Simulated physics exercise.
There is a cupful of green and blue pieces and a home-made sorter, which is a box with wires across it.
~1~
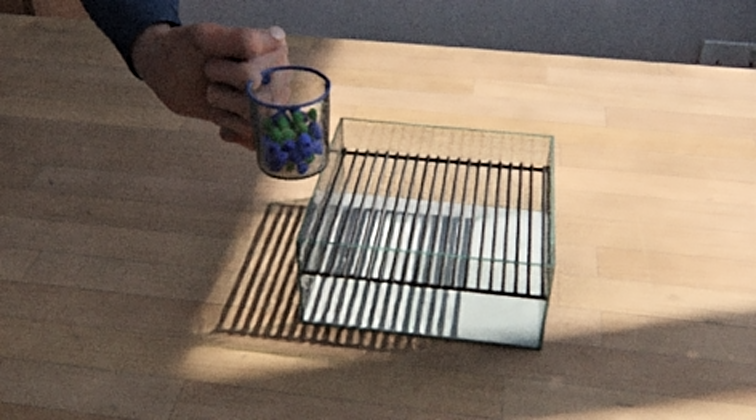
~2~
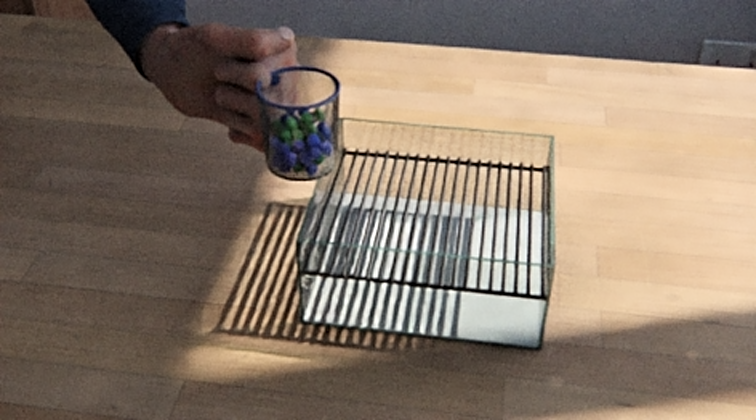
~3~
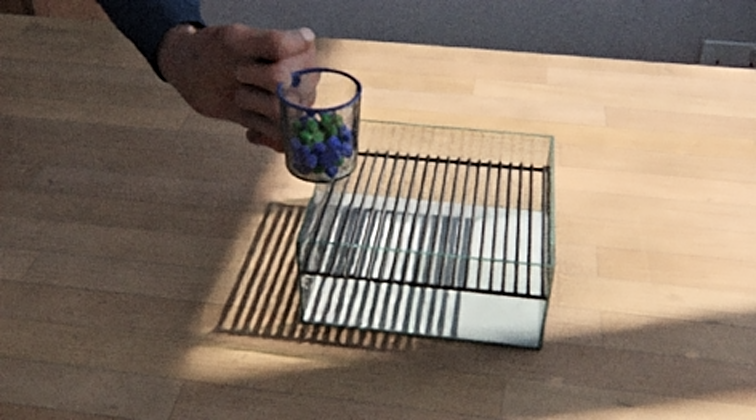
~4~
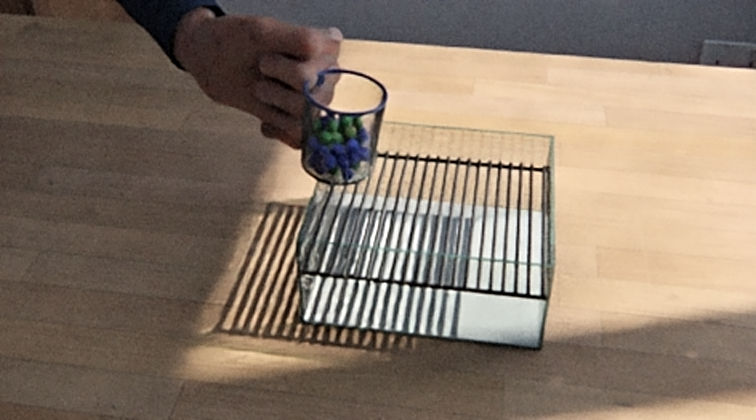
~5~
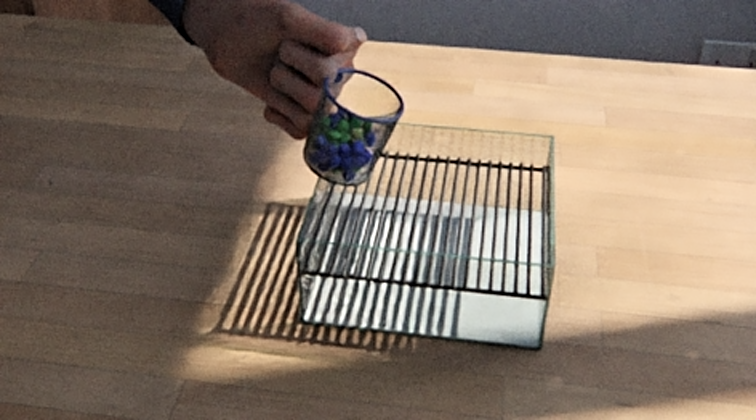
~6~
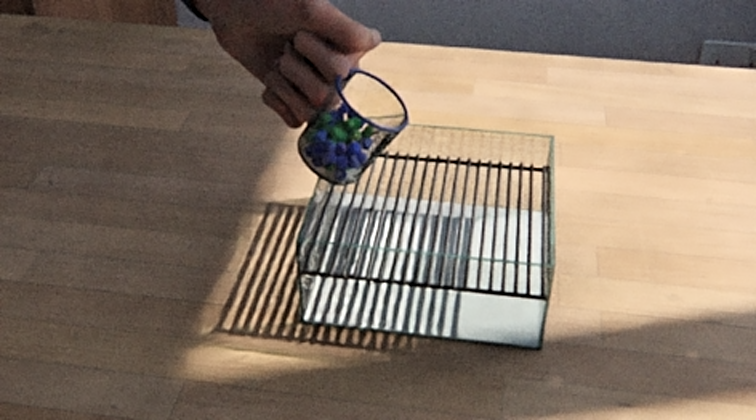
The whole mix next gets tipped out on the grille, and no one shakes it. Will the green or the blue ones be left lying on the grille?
For green: Retained above. Blue: Retained above.
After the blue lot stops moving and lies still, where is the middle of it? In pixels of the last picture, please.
Close to (391, 214).
Then, 0.41 s after the last picture, green ones, all in the cup; blue ones, all in the cup.
Then, 0.76 s after the last picture, green ones, nearly all in the cup, a small part on or over the wires; blue ones, nearly all in the cup, a small part on or over the wires.
Then, 1.07 s after the last picture, green ones, all on or over the wires; blue ones, all on or over the wires.
At rest, green ones, all on the wires, none under the rack; blue ones, all on the wires, none under the rack.
